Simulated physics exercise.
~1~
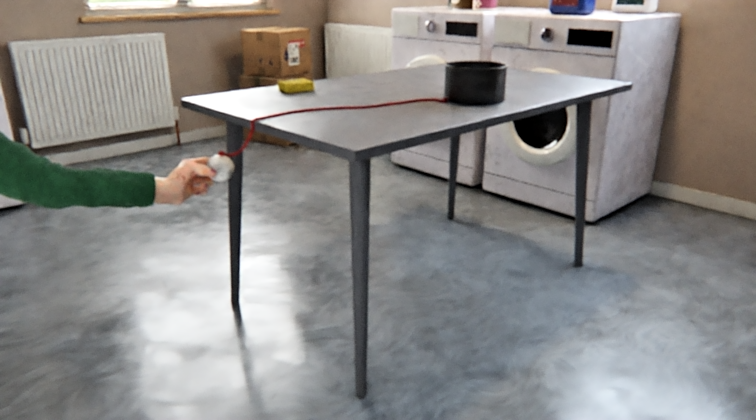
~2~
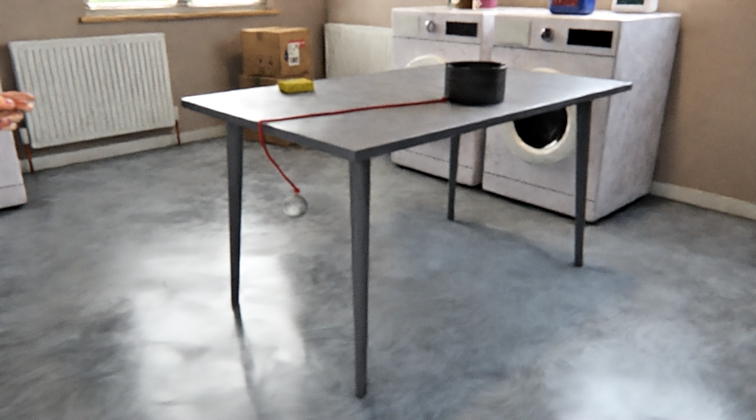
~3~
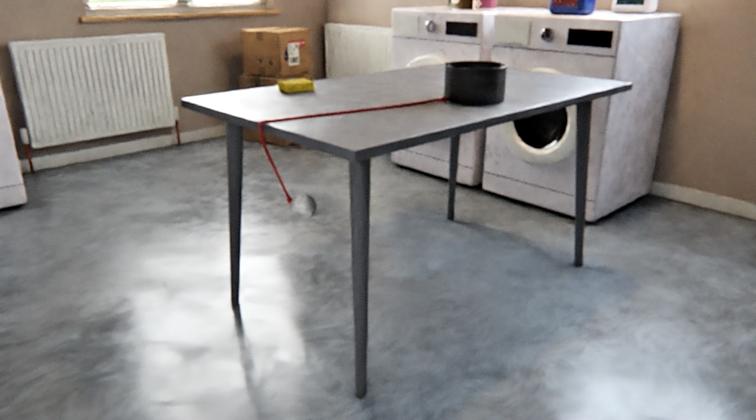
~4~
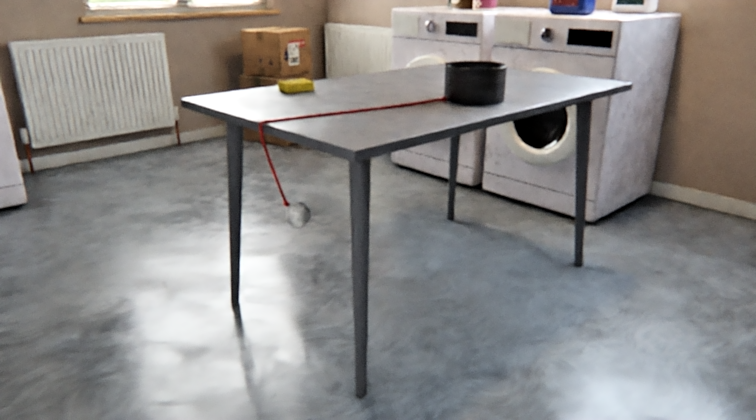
In a room with a mottled grey floor, seen from slightly above, a dark grey table stands before two white washing machines, with a white radiator and brown boxes behind to the left. A red shoelace crosses the tabletop from a black pot at the right, passing a yellow sponge near the back edge. At the left, a hand in a green sleeve holds a white ball tied to the shoelace, then lets go and withdraws. The ball drops and swings rightward beneath the table edge, then slightly back left. It ends dangling above the floor, while the pot and sponge stay put.
